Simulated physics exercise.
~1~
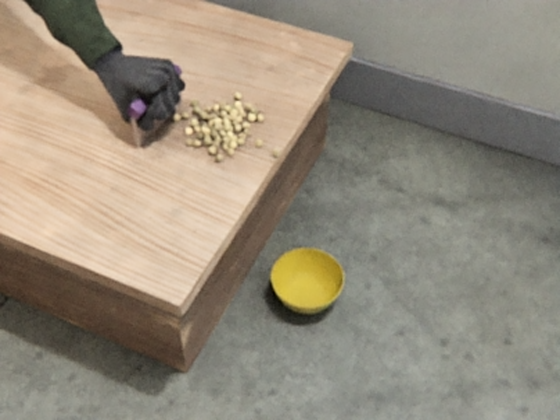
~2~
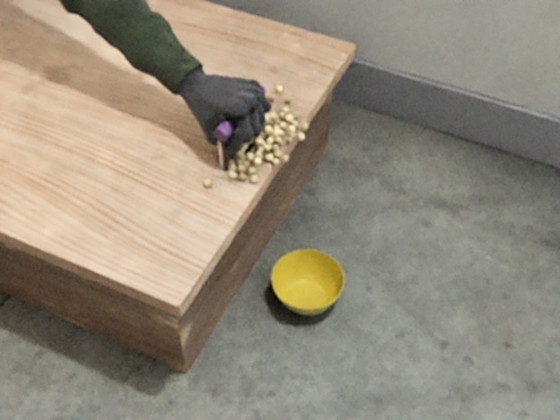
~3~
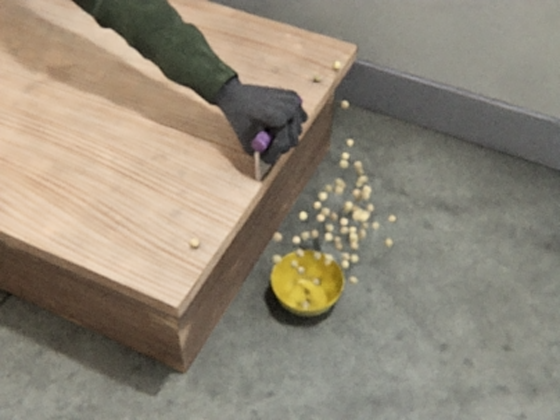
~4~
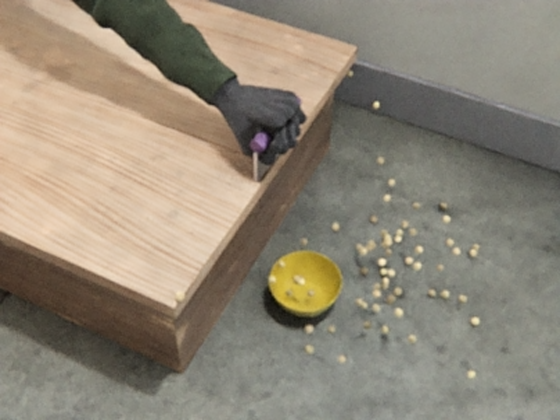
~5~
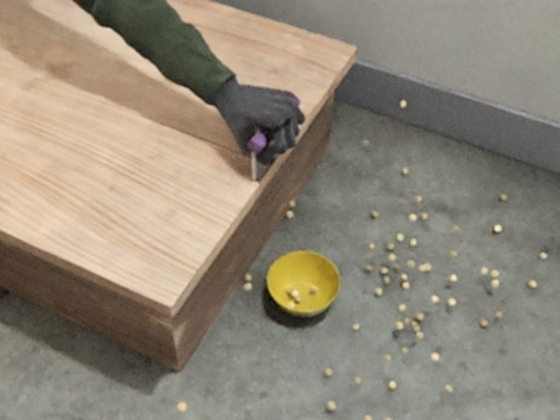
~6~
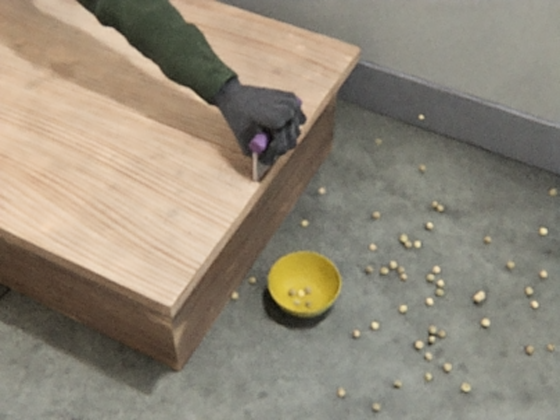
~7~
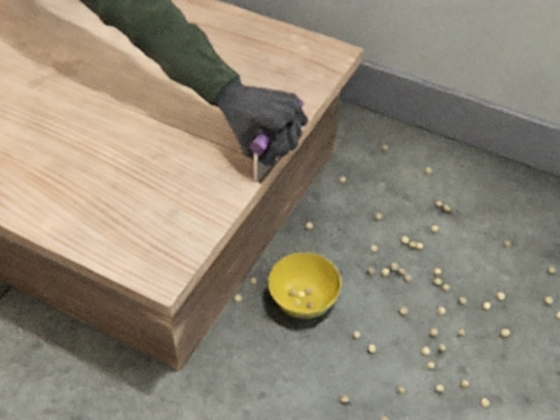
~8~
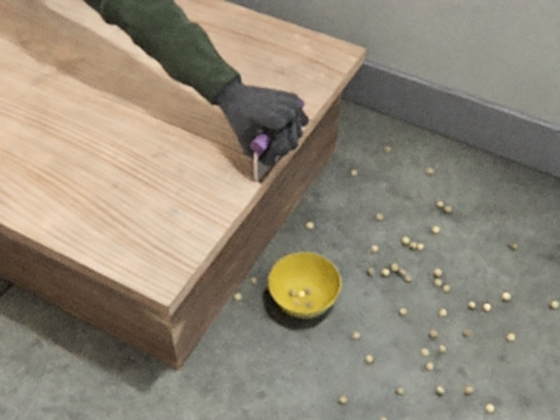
To begin with, a cluster of small, pale round nuts sits on a wooden platform, with a yellow bowl on the grey floor below. A dark-gloved hand holding a purple-handled scraper pushes them right, toward the platform's edge. The hand stops at the brink as most of the nuts spill over in a loose shower. A few land in the bowl, but most hit the floor, bouncing and rolling away to the right. Finally, they settle widely scattered across the floor, with only a few in the bowl, while the hand stays at the edge.
